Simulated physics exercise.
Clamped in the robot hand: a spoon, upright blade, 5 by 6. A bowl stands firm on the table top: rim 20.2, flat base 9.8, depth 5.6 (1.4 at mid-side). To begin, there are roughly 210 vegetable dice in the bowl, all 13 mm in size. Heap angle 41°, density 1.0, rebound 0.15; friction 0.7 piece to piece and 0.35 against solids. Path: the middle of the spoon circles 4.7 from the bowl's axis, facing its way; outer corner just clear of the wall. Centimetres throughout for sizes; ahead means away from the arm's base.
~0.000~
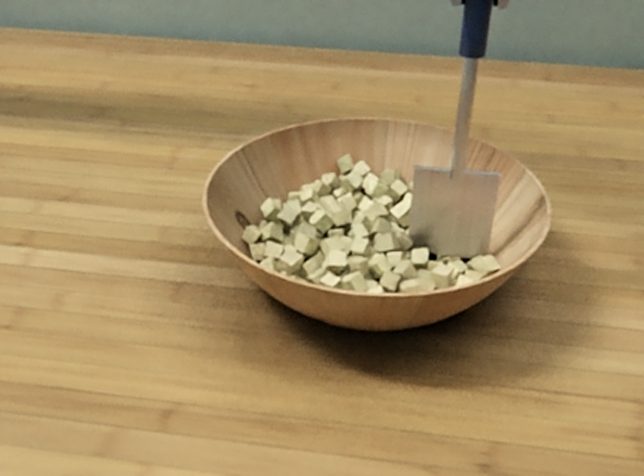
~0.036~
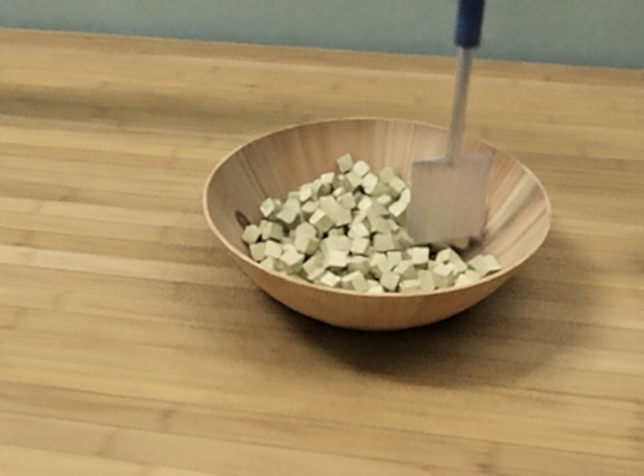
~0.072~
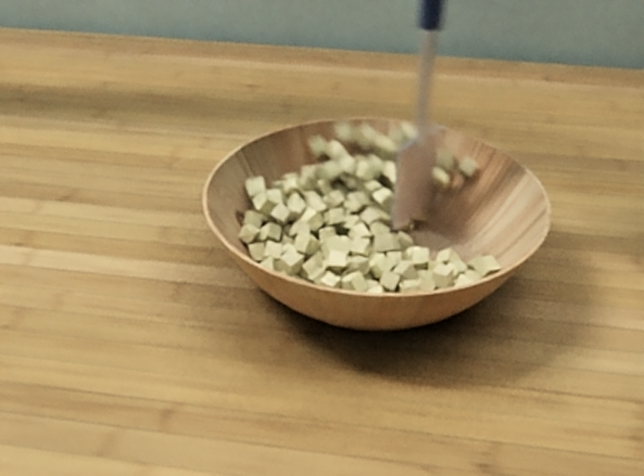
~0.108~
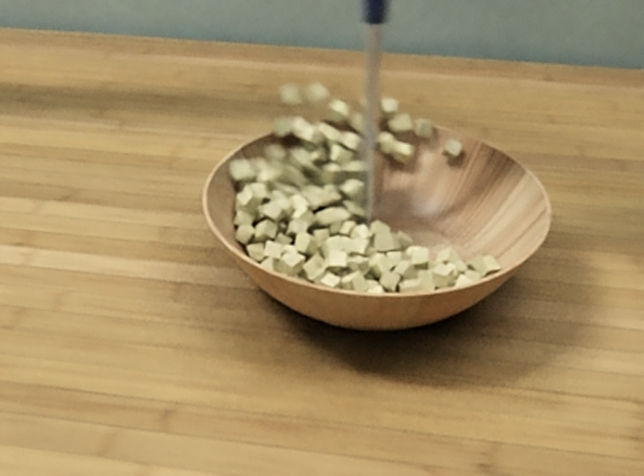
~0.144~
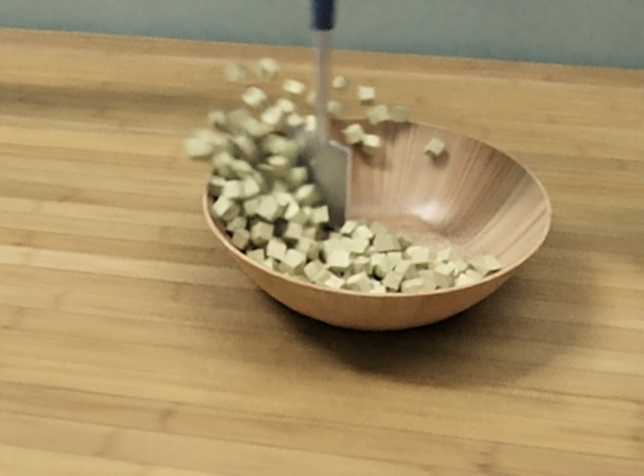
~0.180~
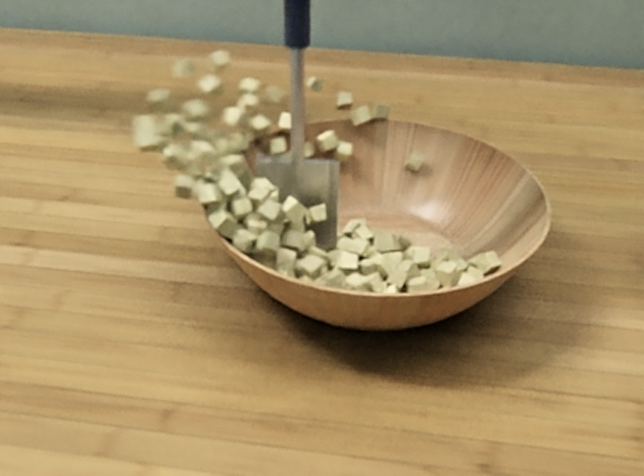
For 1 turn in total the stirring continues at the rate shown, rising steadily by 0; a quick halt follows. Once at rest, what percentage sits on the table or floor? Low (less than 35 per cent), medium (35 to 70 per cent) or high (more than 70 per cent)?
The share is medium, between 35 and 70 per cent.
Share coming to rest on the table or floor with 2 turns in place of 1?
Estimate: About 70 percent.
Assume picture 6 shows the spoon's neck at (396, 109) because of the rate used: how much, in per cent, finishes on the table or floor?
Something like 20 percent, roughly.
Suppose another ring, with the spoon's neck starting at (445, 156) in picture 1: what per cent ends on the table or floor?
Close to 45 in a hundred.
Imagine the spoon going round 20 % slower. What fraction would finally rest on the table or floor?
40 %.
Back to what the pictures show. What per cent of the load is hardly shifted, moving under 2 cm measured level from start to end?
About 5 percent.
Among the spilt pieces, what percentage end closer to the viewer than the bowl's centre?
Around 60 percent of it.
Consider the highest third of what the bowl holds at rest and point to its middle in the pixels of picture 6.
It is centred near (391, 198).
By 0.23 s, 245° round, highest piece 11 above the table; 153 in the bowl, 1 on the table or floor, 57 in flight or on the tool.
By 0.29 s, 306° round, highest piece 11 above the table; 132 in the bowl, 15 on the table or floor, 64 in flight or on the tool.
By 0.51 s, 0° round, highest piece 6 above the table; 114 on the table or floor, 96 in the bowl, 1 in flight or on the tool.
By 1.21 s, 0° round, highest piece 6 above the table; 115 on the table or floor, 96 in the bowl.
Final count, 115 on the table or floor, 96 in the bowl. That is 55 % on the table or floor.
